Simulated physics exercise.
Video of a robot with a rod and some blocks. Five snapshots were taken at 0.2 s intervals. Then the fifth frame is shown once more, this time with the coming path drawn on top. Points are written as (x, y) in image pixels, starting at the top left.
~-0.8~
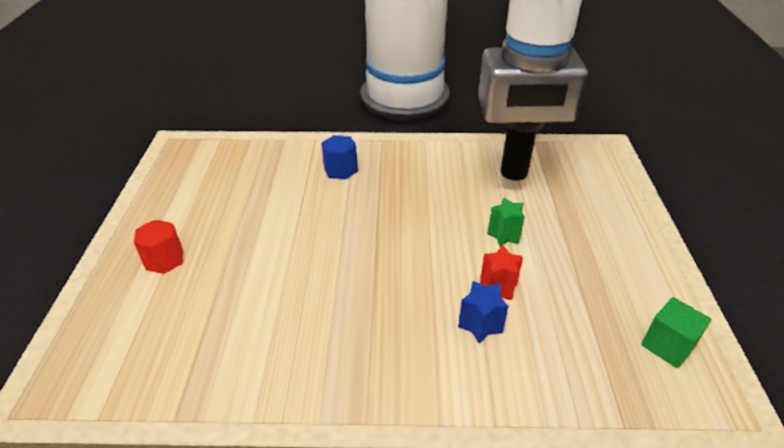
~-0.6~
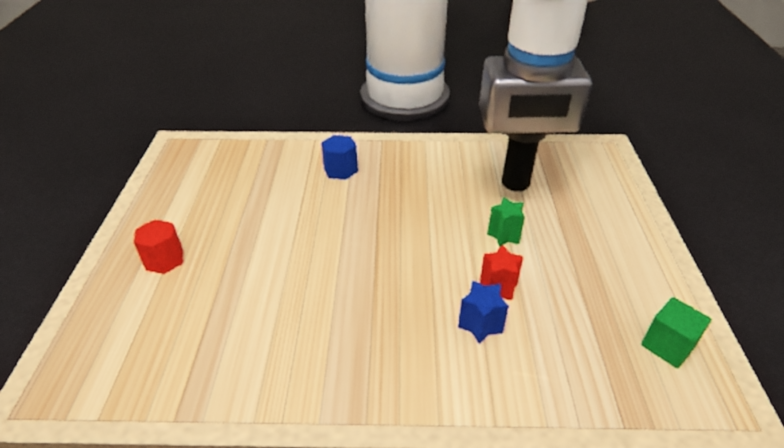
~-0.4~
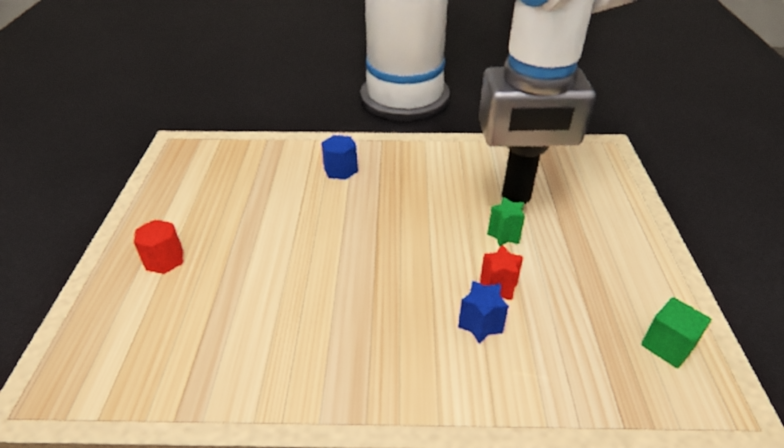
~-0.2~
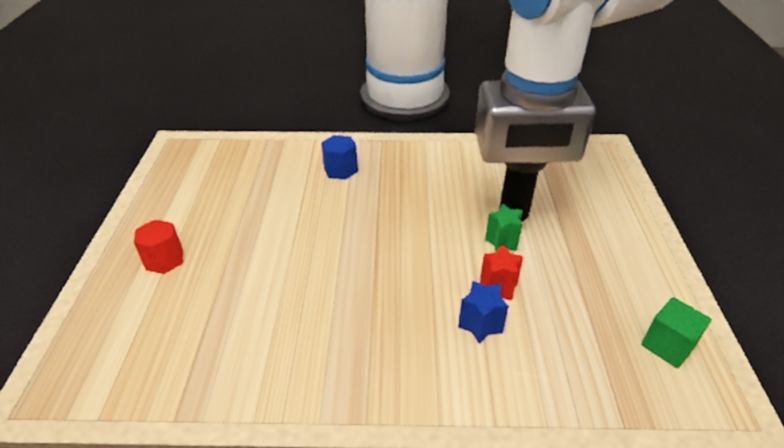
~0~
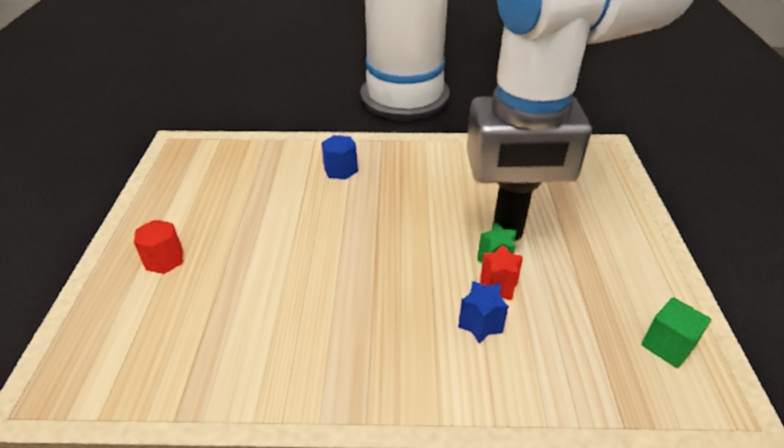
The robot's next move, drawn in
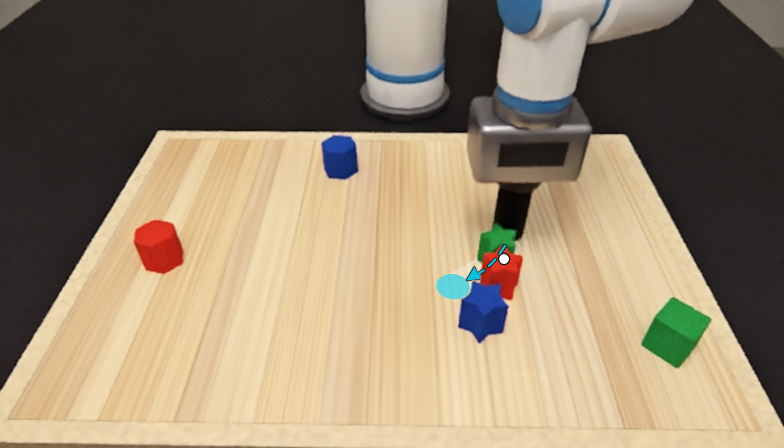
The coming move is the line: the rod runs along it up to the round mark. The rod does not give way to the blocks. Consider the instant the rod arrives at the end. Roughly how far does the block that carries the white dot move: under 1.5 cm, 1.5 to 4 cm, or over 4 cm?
The answer here is over 4 cm.
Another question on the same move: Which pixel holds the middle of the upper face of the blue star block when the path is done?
Its top middle will sit at (493, 324).
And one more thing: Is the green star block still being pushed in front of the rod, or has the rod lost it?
I'd say the green star block is still out in front of the rod at the end.
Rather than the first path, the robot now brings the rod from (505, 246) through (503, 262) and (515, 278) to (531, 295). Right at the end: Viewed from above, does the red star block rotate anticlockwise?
I'd say yes.
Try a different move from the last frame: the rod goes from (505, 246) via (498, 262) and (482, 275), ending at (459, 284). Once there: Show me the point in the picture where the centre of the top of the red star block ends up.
Its top centre lands on (478, 289).
The drawn path runs from (505, 246) by way of (493, 262) and (476, 276) to (453, 286); the dot is on the red star block.
On the path given first. Halfway along, rod (487, 255); blue star block (490, 308); green star block (476, 259); red star block (494, 281), turned 50° anticlockwise.
At the end, rod (455, 272); blue star block (493, 324); green star block (443, 278); red star block (476, 291), turned 105° anticlockwise.
